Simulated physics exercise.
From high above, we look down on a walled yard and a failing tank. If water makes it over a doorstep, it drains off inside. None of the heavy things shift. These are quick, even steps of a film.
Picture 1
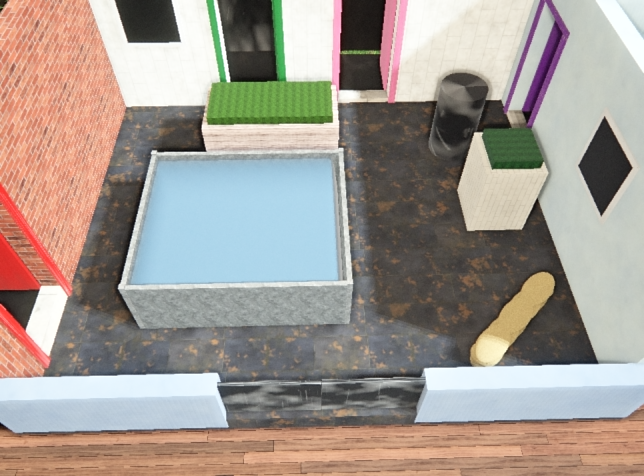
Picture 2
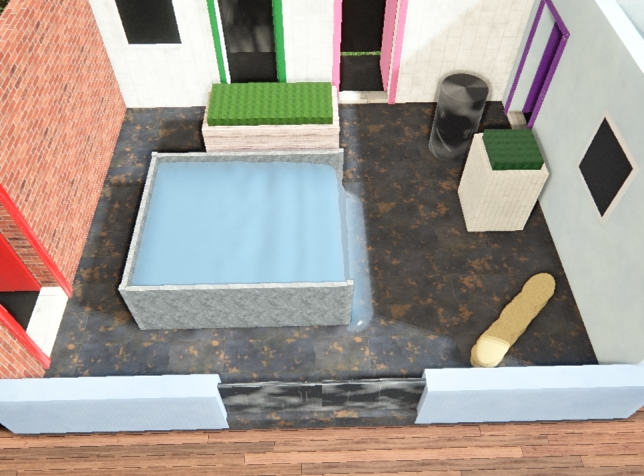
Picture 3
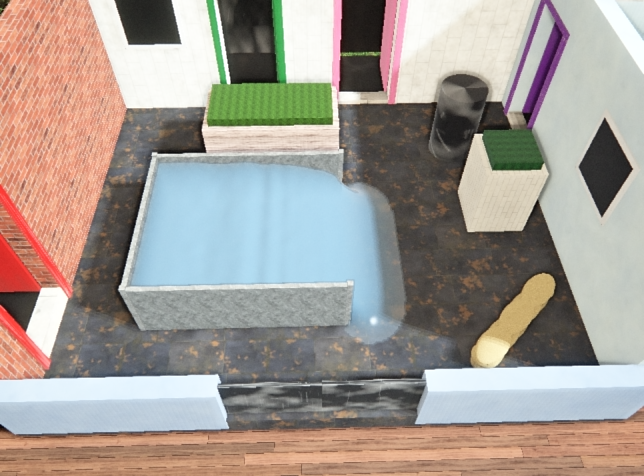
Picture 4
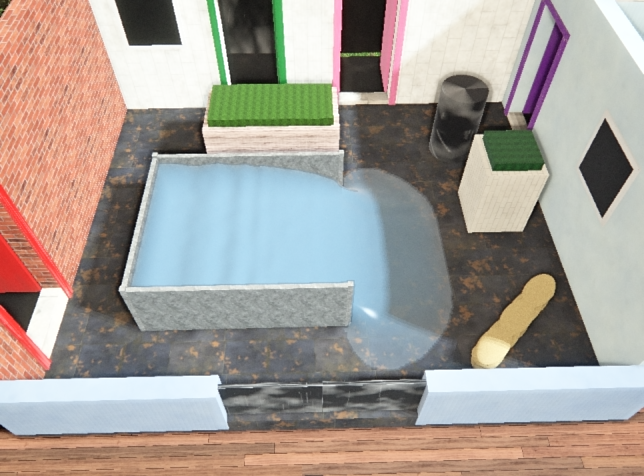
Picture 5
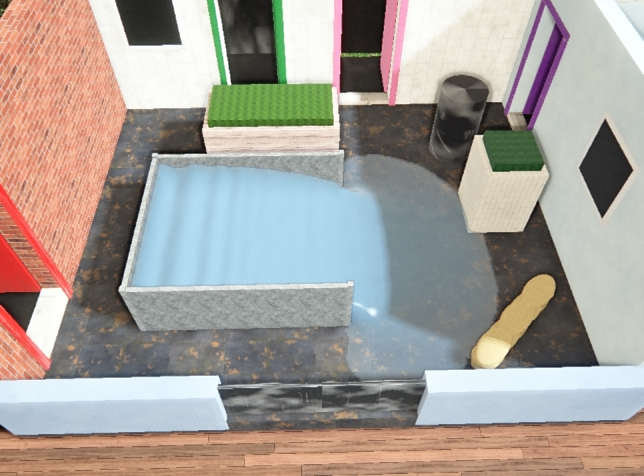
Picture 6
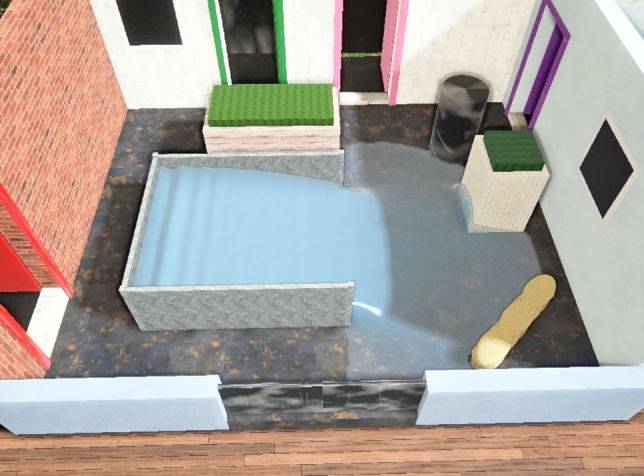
Walled yard from above, water pouring through the open right side of a grey tank and spreading across the dark floor.
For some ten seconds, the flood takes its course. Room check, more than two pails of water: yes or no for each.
Red door, no; green door, no; purple door, yes; pink door, yes.
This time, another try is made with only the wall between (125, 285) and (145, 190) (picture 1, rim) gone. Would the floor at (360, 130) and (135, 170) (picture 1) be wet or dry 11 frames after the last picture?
Still dry and Soaked.
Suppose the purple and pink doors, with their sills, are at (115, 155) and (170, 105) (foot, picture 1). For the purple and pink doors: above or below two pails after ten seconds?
Purple floods; pink is over.
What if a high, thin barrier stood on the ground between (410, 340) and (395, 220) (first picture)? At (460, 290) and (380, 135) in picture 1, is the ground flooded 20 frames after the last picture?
Soaked, soaked.
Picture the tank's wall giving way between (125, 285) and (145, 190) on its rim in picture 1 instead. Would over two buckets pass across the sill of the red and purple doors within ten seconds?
Lab note - red door tops the mark, purple door tops the mark.
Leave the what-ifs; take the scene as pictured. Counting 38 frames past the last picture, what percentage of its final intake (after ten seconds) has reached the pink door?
Close to 60 %.
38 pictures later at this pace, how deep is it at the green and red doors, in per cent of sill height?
Near 50 per cent and 80 per cent, respectively.
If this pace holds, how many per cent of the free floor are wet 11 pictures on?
Around 50 in a hundred.
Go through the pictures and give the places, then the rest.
Still water in the tank at (243, 216), in the first frame.
The front is at (350, 328), out from the gap at (341, 242), in the second frame.
The front is at (379, 336), out from the gap at (341, 244), in the third frame.
Water pours out at (341, 246) and has run to (415, 353), in the fourth frame.
Water pours out at (341, 247) and has run to a hidden place, in the fifth frame.
Water pours out at (342, 246) and has run to (537, 282), in the sixth frame.
A moment on, water covers 40 % of the floor; the red door not reached, the green door not reached, the purple door under two buckets in, the pink door not reached.
Next, water covers 50 % of the floor; the red door not reached, the green door not reached, the purple door over two buckets in, the pink door wet at the sill, nothing in.
Then, water covers 65 % of the floor; the red door not reached, the green door wet at the sill, nothing in, the purple door over two buckets in, the pink door over two buckets in.
Later, water covers 95 % of the floor; the red door wet at the sill, nothing in, the green door wet at the sill, nothing in, the purple door far over two buckets in, the pink door far over two buckets in.
In the end, water covers 95 % of the floor; the red door wet at the sill, nothing in, the green door wet at the sill, nothing in, the purple door far over two buckets in, the pink door far over two buckets in.
